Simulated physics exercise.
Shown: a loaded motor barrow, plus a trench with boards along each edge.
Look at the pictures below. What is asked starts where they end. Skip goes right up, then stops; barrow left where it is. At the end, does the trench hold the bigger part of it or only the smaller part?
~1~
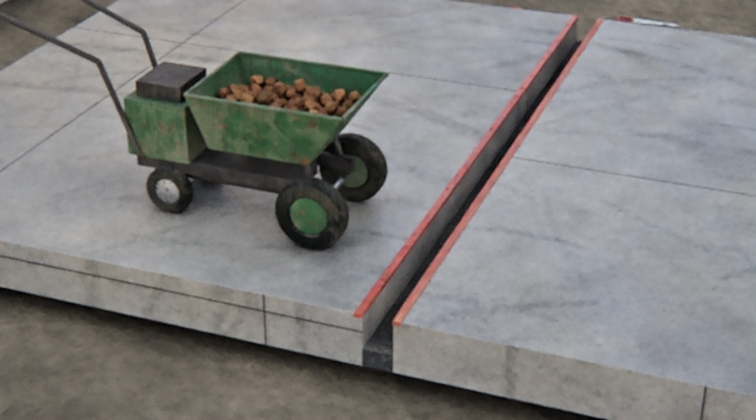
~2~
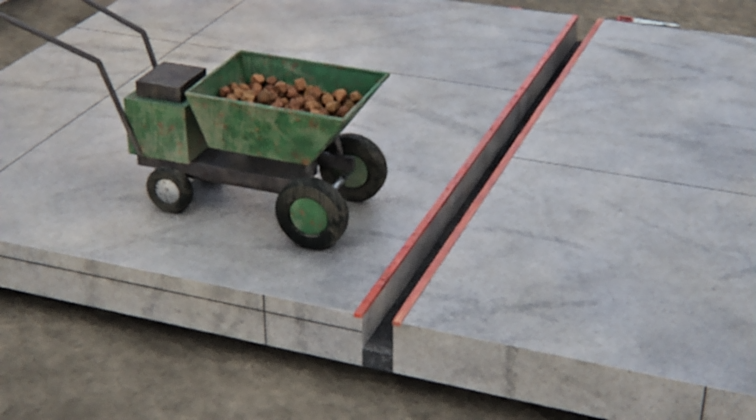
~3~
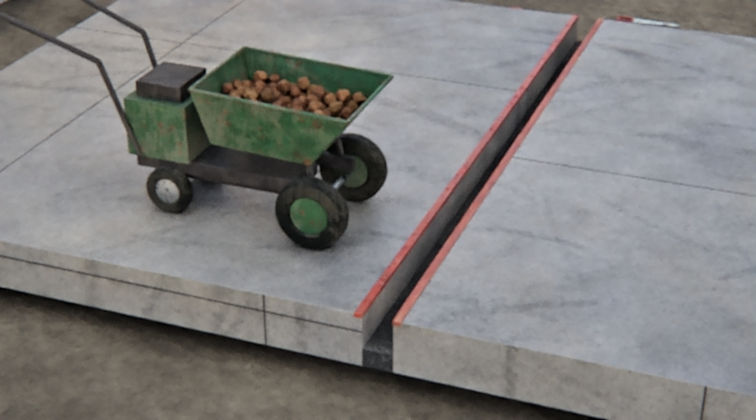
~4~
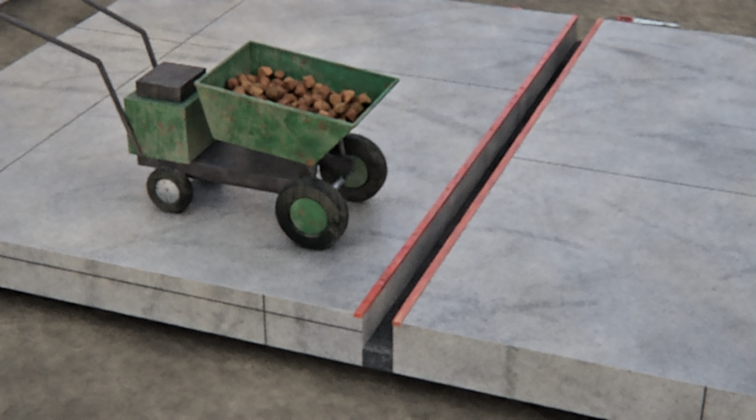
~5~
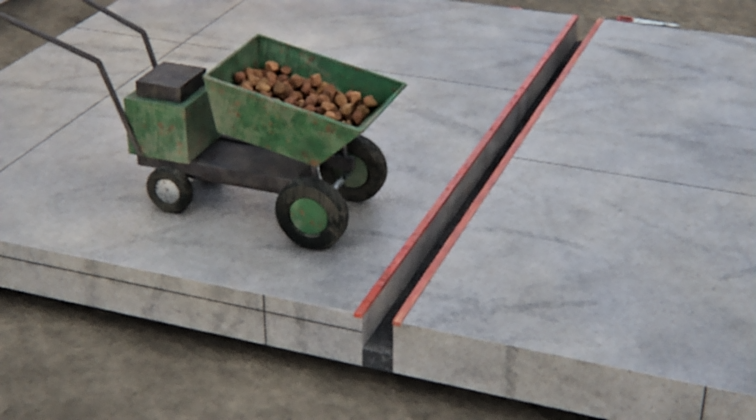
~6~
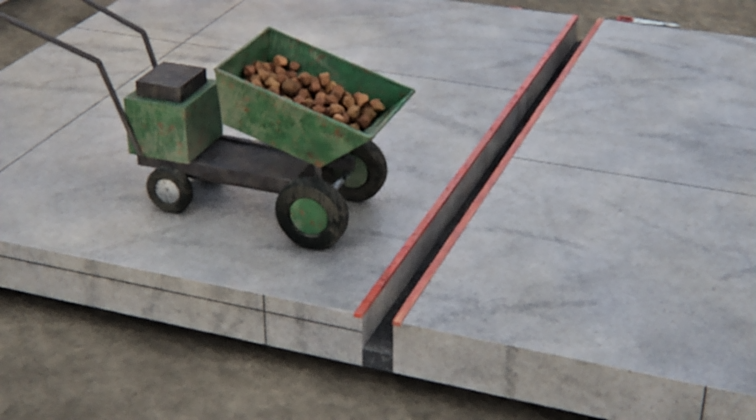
The trench holds only the smaller part.
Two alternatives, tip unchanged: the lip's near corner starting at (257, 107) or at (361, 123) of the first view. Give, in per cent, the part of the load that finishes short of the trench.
I'd expect close to 50 per cent and then close to 0 per cent.
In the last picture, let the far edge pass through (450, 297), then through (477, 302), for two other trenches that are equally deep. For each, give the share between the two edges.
Roughly 70 percent first and 100 percent second.
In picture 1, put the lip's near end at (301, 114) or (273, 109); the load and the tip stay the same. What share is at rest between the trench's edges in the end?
Roughly 60 per cent first, then roughly 50 per cent.
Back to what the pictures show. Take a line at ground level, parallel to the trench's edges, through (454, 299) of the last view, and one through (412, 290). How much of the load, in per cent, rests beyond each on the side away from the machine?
Estimate, first then second: 50 %, 80 %.
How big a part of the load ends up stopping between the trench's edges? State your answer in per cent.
Result: Close to 10 in a hundred.
Soon, skip tipped steeply; all in the skip.
A while on, skip tipped steeply; most in the skip; a stray few in or heaped over the trench; a small part beyond it; a stray few falling.
Towards the end, skip tipped right over; about a quarter in the skip; a small part in or heaped over the trench; most beyond it.
Finally, skip tipped right over; a small part in the skip; a small part in or heaped over the trench; most beyond it.
